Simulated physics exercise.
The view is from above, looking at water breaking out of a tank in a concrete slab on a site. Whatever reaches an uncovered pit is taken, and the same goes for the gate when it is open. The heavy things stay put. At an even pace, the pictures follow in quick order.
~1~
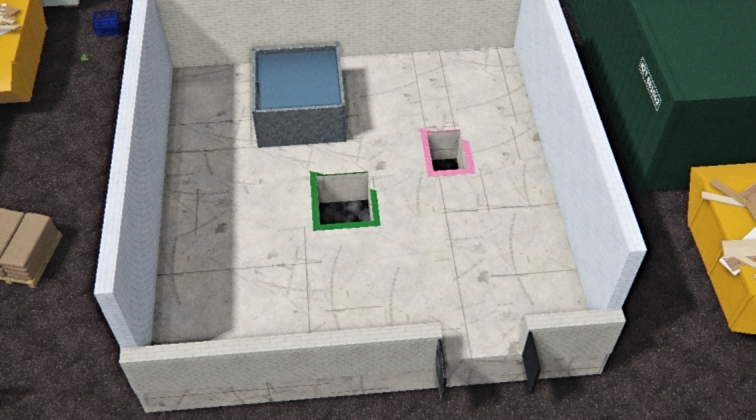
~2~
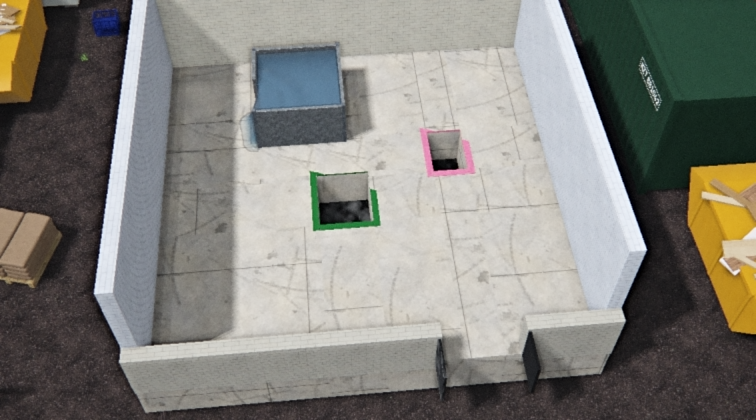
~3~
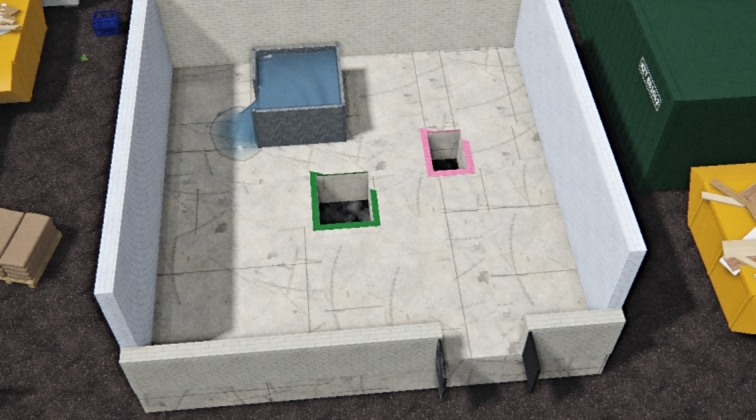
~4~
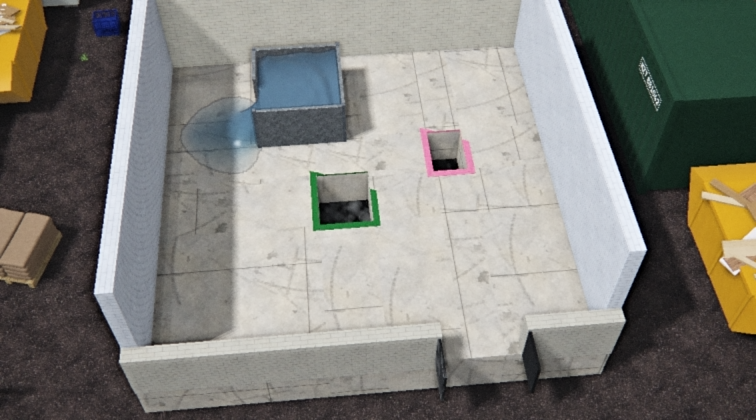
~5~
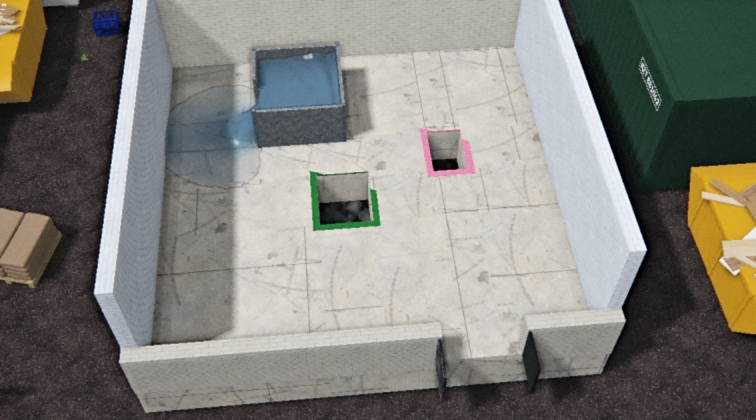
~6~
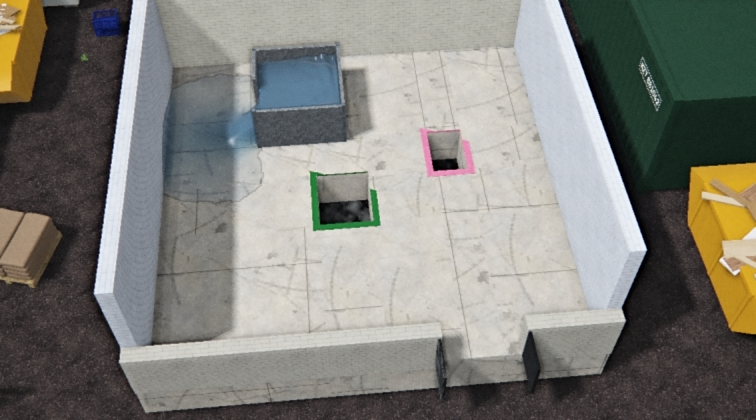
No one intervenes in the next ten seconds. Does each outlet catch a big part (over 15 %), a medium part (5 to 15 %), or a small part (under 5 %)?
Parts caught - gate: A small part; pink pit: A small part; green pit: A small part.
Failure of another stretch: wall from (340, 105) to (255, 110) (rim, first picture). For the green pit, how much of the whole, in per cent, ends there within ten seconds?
For green, it comes to 50 percent.
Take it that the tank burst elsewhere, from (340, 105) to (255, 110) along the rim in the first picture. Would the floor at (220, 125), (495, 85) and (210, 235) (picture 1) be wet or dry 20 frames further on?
Listed in order, they come out without a puddle, without a puddle and sitting in a pool.
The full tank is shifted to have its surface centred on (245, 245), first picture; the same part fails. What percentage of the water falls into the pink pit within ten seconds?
Pink: 8 %.
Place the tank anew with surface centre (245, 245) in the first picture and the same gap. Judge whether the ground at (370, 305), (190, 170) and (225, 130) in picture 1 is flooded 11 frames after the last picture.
Going through the three spots, I'd say swamped, swamped, swamped.
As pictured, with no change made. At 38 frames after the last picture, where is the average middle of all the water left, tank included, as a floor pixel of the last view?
At roughly (298, 188).
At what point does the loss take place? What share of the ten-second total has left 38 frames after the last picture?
Working it through, I arrive at 10 per cent.
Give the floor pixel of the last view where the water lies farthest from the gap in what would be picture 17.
Somewhere near (150, 371).
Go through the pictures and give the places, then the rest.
The first picture shows still water in the water tank at (297, 80).
In the second picture, the front is at (257, 149), out from the gap at (259, 119).
In the third picture, the front is at (216, 124), out from the gap at (259, 120).
In the fourth picture, the front is at (187, 142), out from the gap at (259, 120).
In the fifth picture, water pours out at (259, 120) and has run to (166, 163).
In the sixth picture, water pours out at (259, 120) and has run to (164, 188).
A moment on, water covers 15 % of the floor; the gate 0 %, the pink pit 0 %, the green pit 0 %.
Next, water covers 25 % of the floor; the gate 0 %, the pink pit 0 %, the green pit 0 %.
Then, water covers 40 % of the floor; the gate 0 %, the pink pit 0 %, the green pit 0 %.
Later, water covers 70 % of the floor; the gate 0 %, the pink pit 0 %, the green pit 0 %.
In the end, water covers 85 % of the floor; the gate 2 %, the pink pit 2 %, the green pit 1 %.
